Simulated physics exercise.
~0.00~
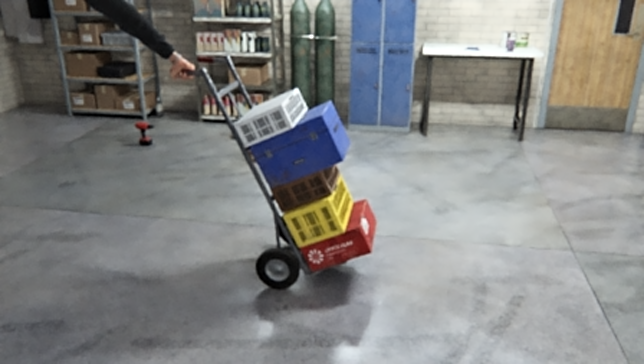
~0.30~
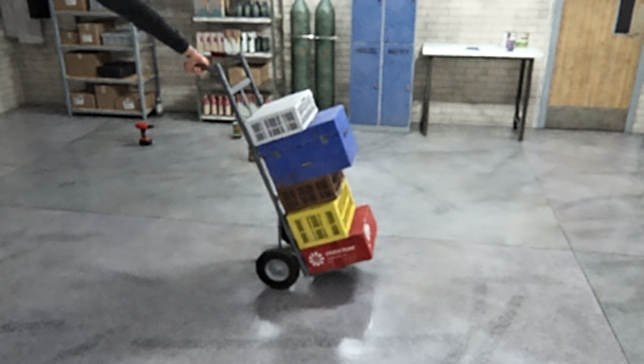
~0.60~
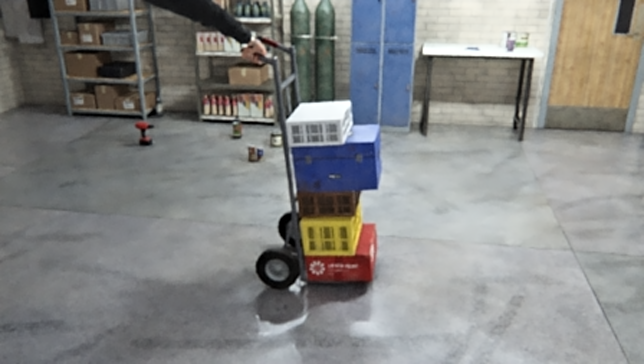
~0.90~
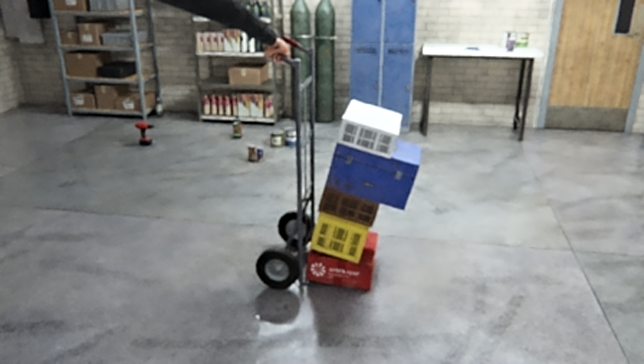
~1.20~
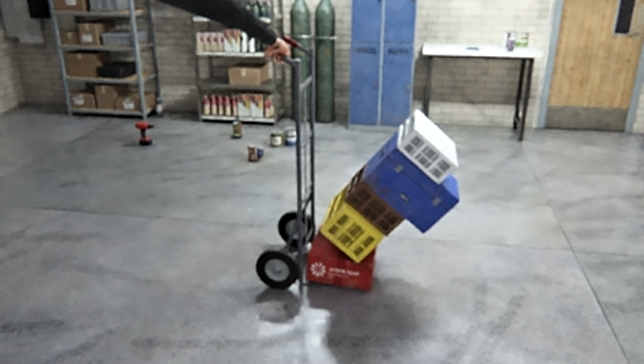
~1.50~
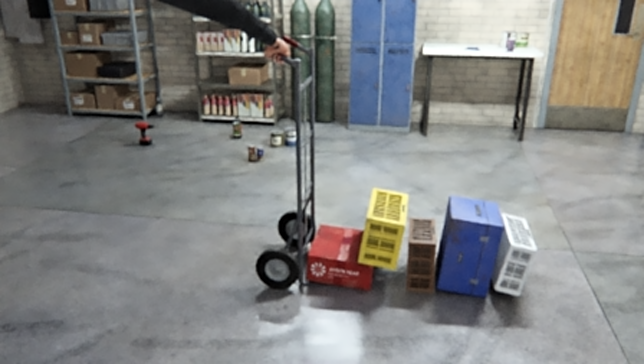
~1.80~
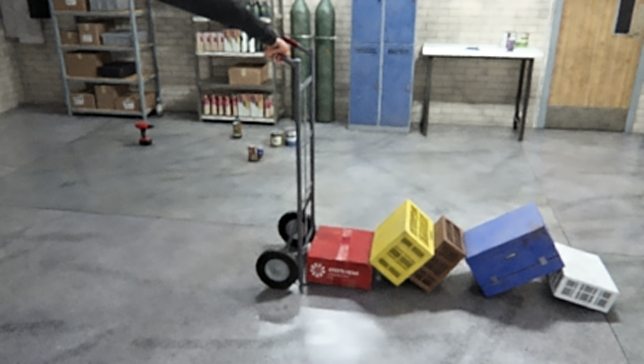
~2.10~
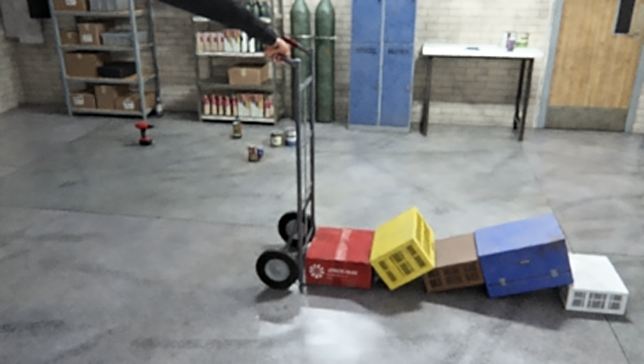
A dark-sleeved arm reaches in from the upper left, gripping the handle of a hand truck seen from the side in a grey-floored storeroom, with shelves, gas cylinders, blue lockers and a table behind. The leaning truck carries a red box at the bottom, then yellow and brown crates, a blue toolbox and a white crate on top. The hand swings the truck upright and holds it there. The upper four pieces tip away to the right and topple onto the floor. They settle in a slumped row, while the red box stays at the truck's base.
